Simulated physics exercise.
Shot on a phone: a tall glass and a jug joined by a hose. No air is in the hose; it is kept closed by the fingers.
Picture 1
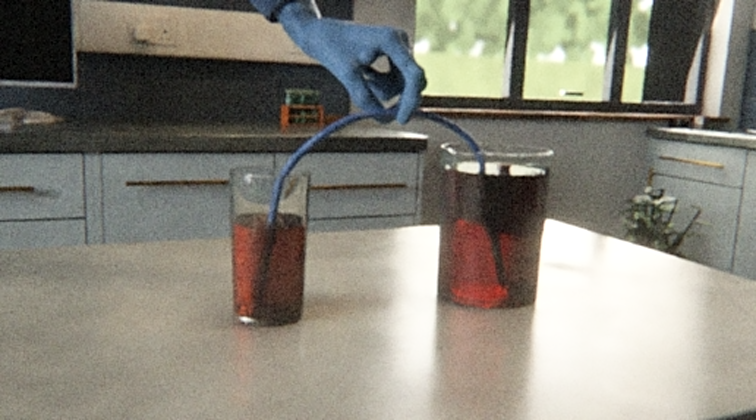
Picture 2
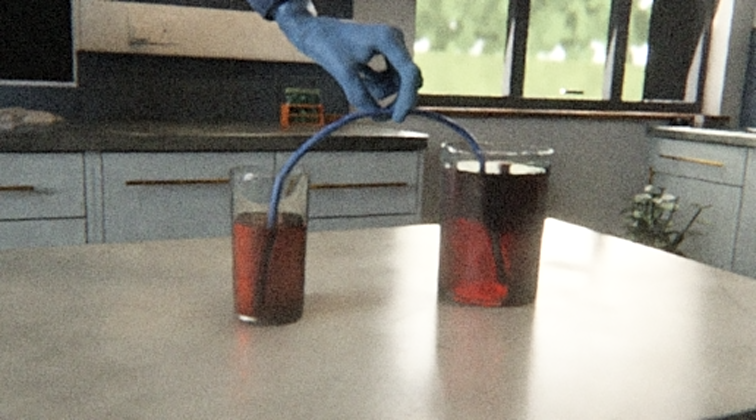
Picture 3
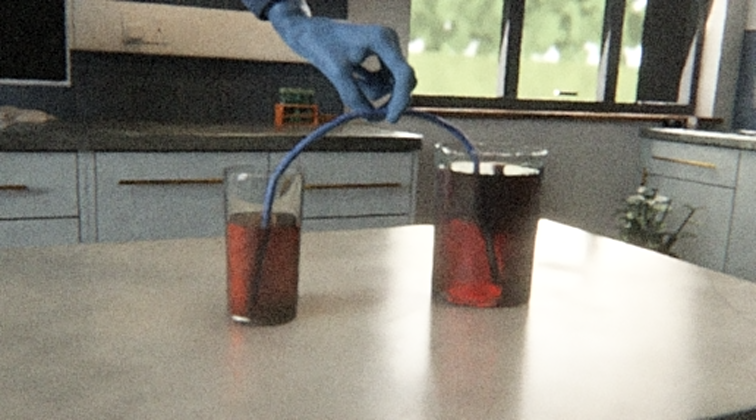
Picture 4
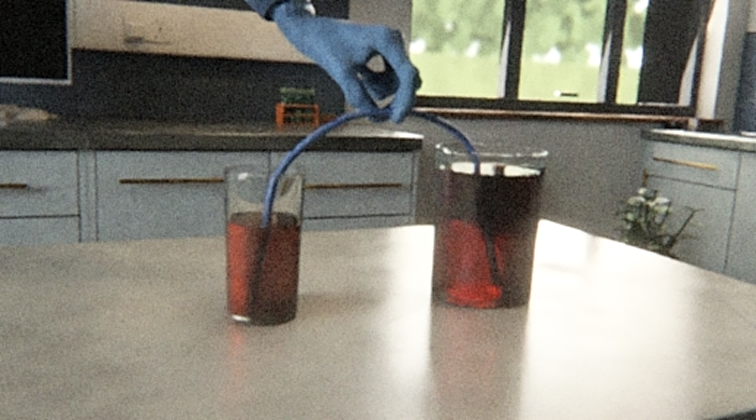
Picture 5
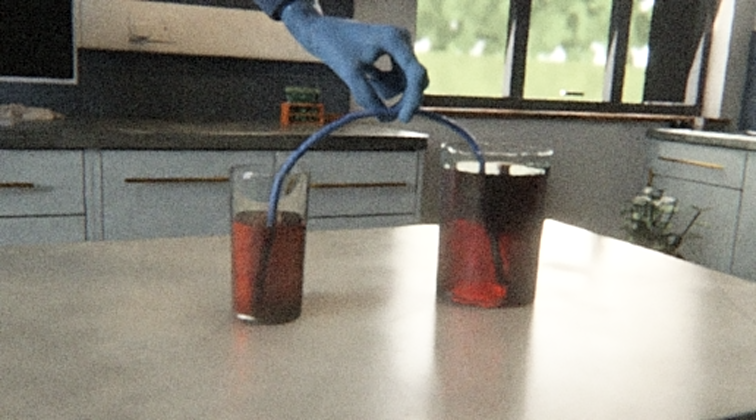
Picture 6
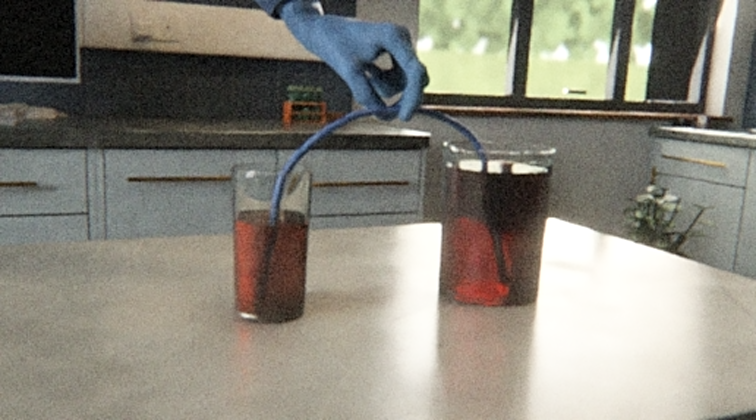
A blue-gloved hand pinched a blue hose linking a tall glass of red liquid on the left to a fuller jug on the right, and apart from slight camera shake, nothing visibly moved.
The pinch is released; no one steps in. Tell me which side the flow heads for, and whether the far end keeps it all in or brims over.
It flows: The left side; one that fills: Keeps it all in.
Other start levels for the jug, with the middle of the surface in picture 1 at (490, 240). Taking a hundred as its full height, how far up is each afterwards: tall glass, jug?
50 % and 40 %, in that order.
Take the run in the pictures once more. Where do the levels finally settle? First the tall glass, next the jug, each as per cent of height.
Level readings: Around 90 per cent and around 80 per cent.
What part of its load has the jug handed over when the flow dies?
Near 10 %, give or take.
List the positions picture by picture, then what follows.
In the first picture, the hose is pinched; tall glass (270, 241) about two thirds full, on the top itself; jug (492, 219) nearly full, on the top itself.
The second picture shows nothing flows; tall glass about two thirds full, surface at (270, 222); jug nearly full, surface at (495, 168).
The third picture shows fingers on the hose; tall glass (264, 240) about two thirds full; jug (486, 219) nearly full.
The fourth picture shows still shut; tall glass about two thirds full, surface at (264, 221); jug nearly full, surface at (490, 169).
In the fifth picture, the hose is pinched; tall glass (269, 239) about two thirds full, on the top itself; jug (491, 219) nearly full, on the top itself.
The sixth picture shows nothing flows; tall glass about two thirds full, surface at (272, 219); jug nearly full, surface at (498, 167).
Soon after, the tall glass is about three quarters full; the jug is about three quarters full.
Later, the tall glass is nearly full; the jug is about three quarters full.
In the end, the tall glass is nearly full; the jug is about three quarters full; the two surfaces are level.
